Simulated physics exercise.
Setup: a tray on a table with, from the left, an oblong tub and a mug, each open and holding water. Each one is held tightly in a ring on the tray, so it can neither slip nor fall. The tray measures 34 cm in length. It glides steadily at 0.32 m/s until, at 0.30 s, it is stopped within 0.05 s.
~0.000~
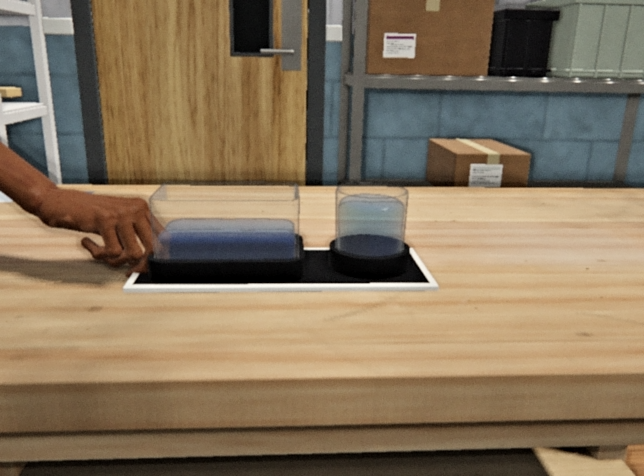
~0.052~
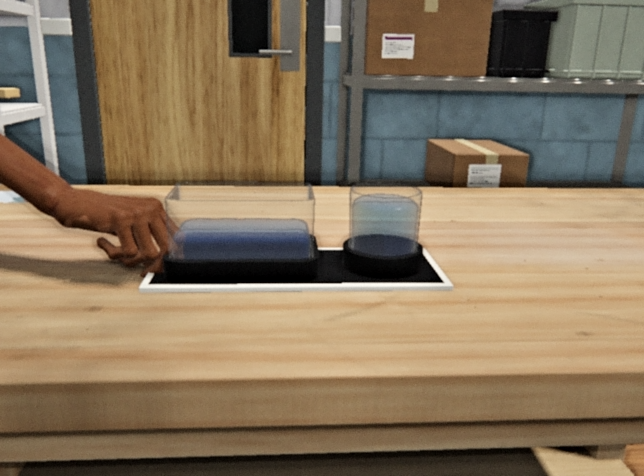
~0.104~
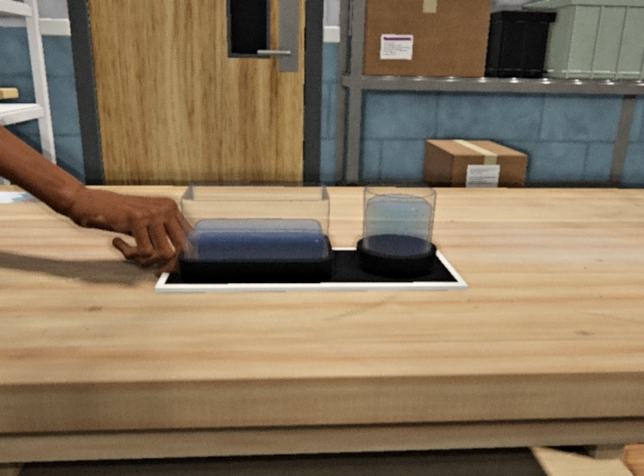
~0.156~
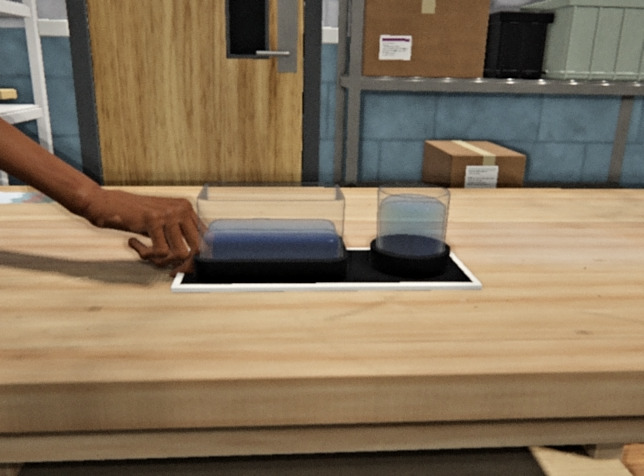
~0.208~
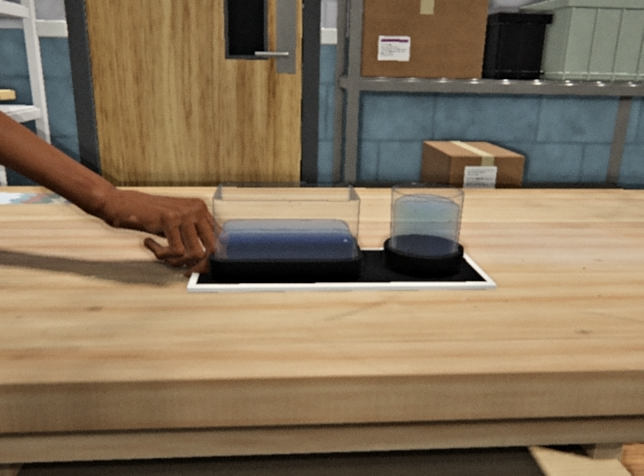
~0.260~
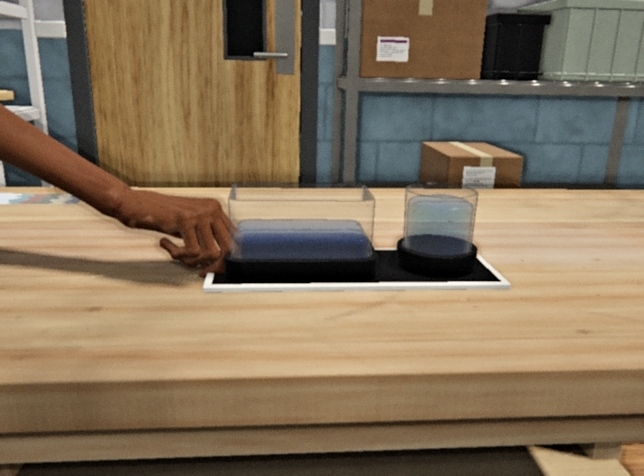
In a storeroom or workshop with a wooden door, blue wall and shelving behind, a pale wooden table is seen from the front, slightly above its top. On it, a white-edged black tray holds an open, clear oblong tub of bluish water at left and a smaller round container of water at right. A hand reaching from the left slides the tray slowly and steadily rightward, while the view stays almost still.
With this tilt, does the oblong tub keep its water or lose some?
The oblong tub keeps its water.
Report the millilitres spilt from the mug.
About 2 ml.
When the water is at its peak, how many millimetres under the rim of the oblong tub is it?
About 6 mm below the rim.
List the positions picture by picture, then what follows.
In the first frame, 0.0 cm from the start; oblong tub, level (163, 228) left, (295, 228) right, rim (298, 193); mug, level (339, 200) left, (403, 200) right, rim (406, 192); the water in the oblong tub stands 43 mm below the rim.
In the second frame, 1.7 cm from the start; oblong tub, level (178, 228) left, (309, 228) right.
In the third frame, 3.3 cm from the start; oblong tub, level (192, 228) left, (323, 228) right.
In the fourth frame, 5.0 cm from the start; oblong tub, level (207, 228) left, (337, 228) right.
In the fifth frame, 6.7 cm from the start; oblong tub, level (221, 228) left, (350, 228) right.
In the sixth frame, 8.3 cm from the start; oblong tub, level (235, 229) left, (365, 228) right; mug, level (408, 200) left, (470, 201) right.
Then, 0.34 s in, the tray moves at 0.01 m/s; losses from the left are 0, 0 ml.
Then, 0.43 s in, the tray moves at 0.00 m/s; losses from the left are 0, 2 ml.
Then, 0.51 s in, the tray moves at 0.00 m/s; losses from the left are 0, 2 ml.
Then, 0.60 s in, the tray moves at 0.00 m/s; losses from the left are 0, 2 ml.
Finally, losses from the left are 0, 2 ml.
